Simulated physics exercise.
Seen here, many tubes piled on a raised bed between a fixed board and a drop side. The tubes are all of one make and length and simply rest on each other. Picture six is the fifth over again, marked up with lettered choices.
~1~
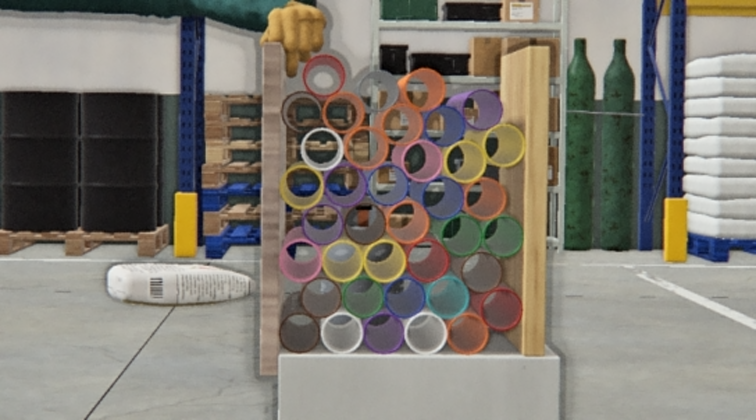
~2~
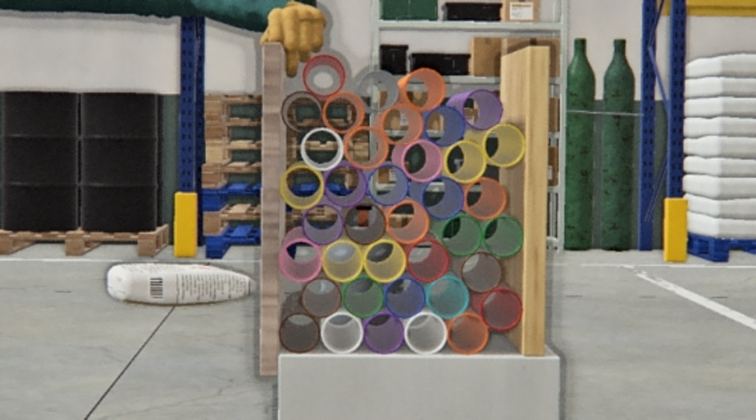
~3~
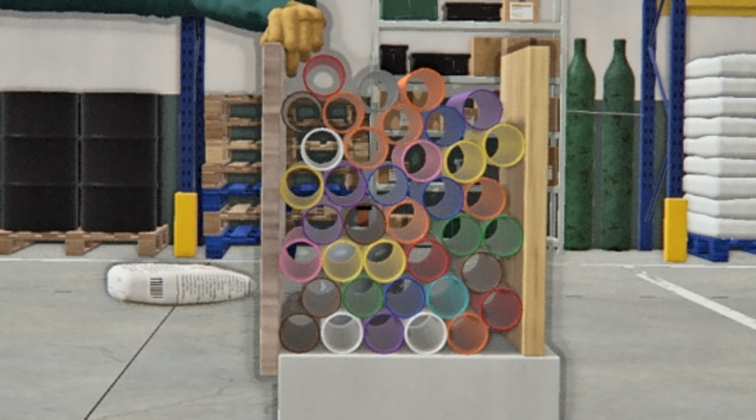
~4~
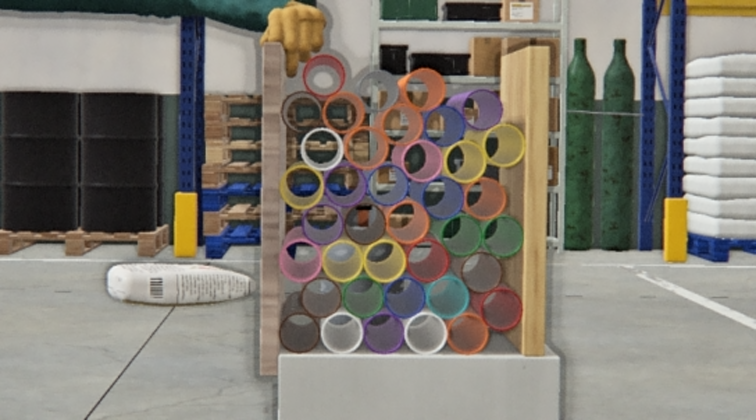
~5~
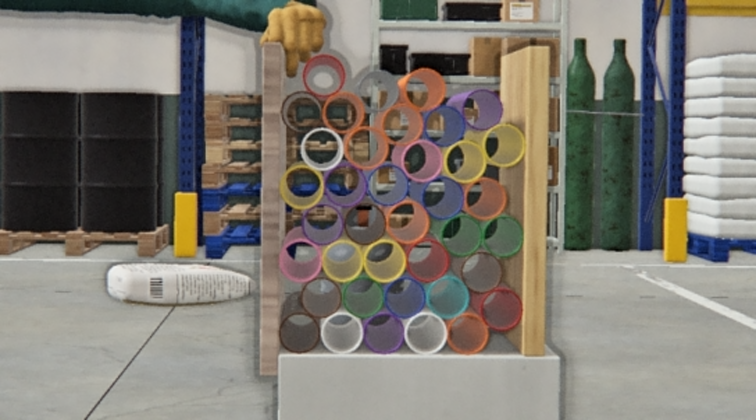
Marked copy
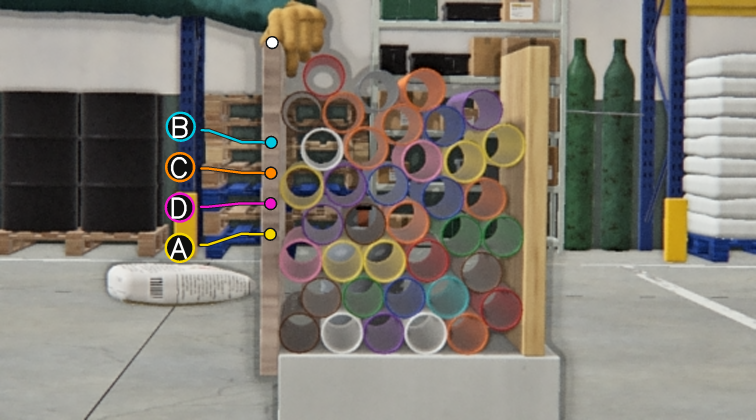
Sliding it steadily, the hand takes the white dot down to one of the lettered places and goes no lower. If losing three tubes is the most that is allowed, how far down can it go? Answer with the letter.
The last mark within the limit is D.
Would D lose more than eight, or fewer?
At D, fewer than eight.
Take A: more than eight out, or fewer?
Fewer than eight.
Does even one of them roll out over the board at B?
At B: No.
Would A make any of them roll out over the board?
Yes, at A.
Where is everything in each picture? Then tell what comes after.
A purple tube (345, 186); an orange tube (367, 148), in the first frame.
A grey tube (379, 91), in the second frame.
Side board (275, 203); a brown tube (299, 333), in the third frame.
A brown tube (321, 297); a turquoise tube (448, 298), in the fourth frame.
A brown tube (482, 272); a purple tube (345, 186); an orange tube (367, 148), in the fifth frame.
On the marked copy, A at (270, 234); B at (271, 142); C at (271, 173); D at (271, 204); the white dot at (272, 43).
Following D. Soon after the start, top of the board (280, 113).
Later, top of the board (280, 193).
In the end, top of the board (280, 204), two out over the board.
As for the rest, A more than three out over the board; B none out over the board; C two out over the board.
